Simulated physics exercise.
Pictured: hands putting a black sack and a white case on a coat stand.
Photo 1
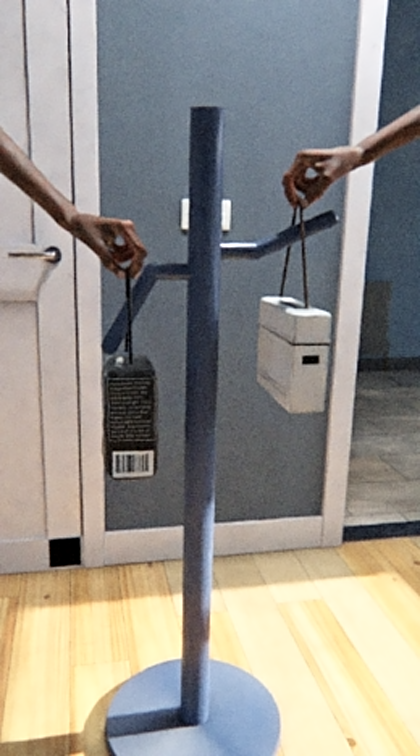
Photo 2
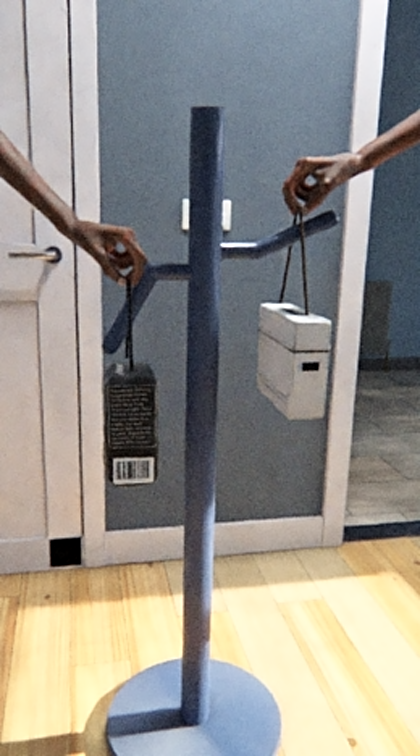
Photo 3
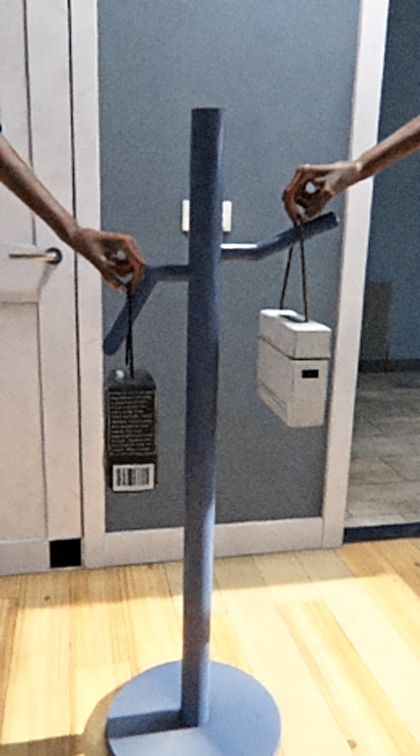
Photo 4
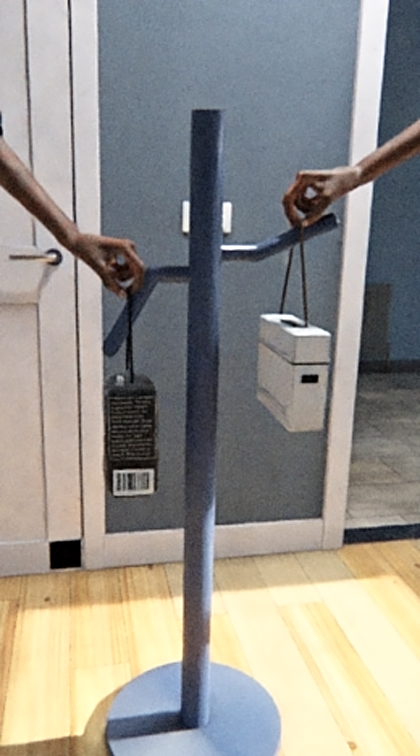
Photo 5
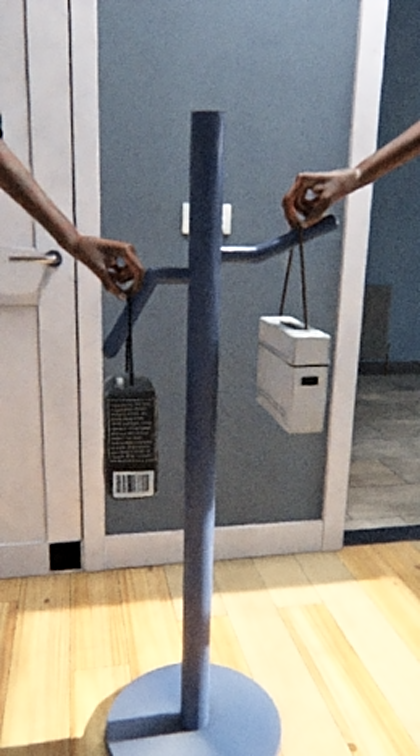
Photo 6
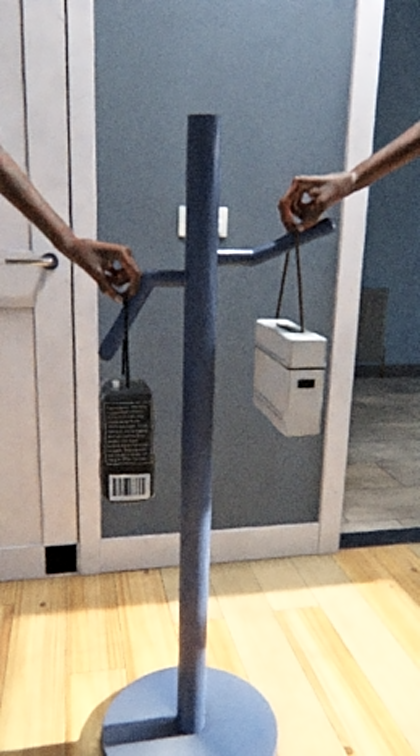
The footage shows two hands holding a black sack and a white case by their cords at the left and right pegs of a coat stand, lowering both items slightly before they hang nearly still.
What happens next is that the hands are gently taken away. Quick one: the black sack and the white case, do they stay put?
In order: After that the black sack will be down, after that the white case will still be hanging.
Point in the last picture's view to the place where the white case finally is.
Roughly at (236, 394).
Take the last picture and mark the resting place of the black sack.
Resting spot, approx.: (159, 694).
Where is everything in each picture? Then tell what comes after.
Black sack (129, 416); white case (290, 352); left peg tip (109, 346); right peg tip (331, 218), in the first frame.
Black sack (130, 422); white case (290, 358), in the second frame.
Black sack (130, 429); white case (290, 365), in the third frame.
Black sack (130, 434); white case (290, 370), in the fourth frame.
Black sack (130, 436); white case (290, 371), in the fifth frame.
Black sack (126, 438); white case (286, 374); left peg tip (106, 353), sloping steeply down; right peg tip (327, 226), pointing up, in the sixth frame.
Then, 0.44 s past the final frame, black sack on the floor near (136, 698); white case on its peg near (253, 394).
Then, 0.78 s past the final frame, black sack on the floor near (164, 694); white case on its peg near (213, 392).
When it is over, black sack on the floor near (159, 694); white case on its peg near (236, 395). The black sack comes down and the white case stays hanging.
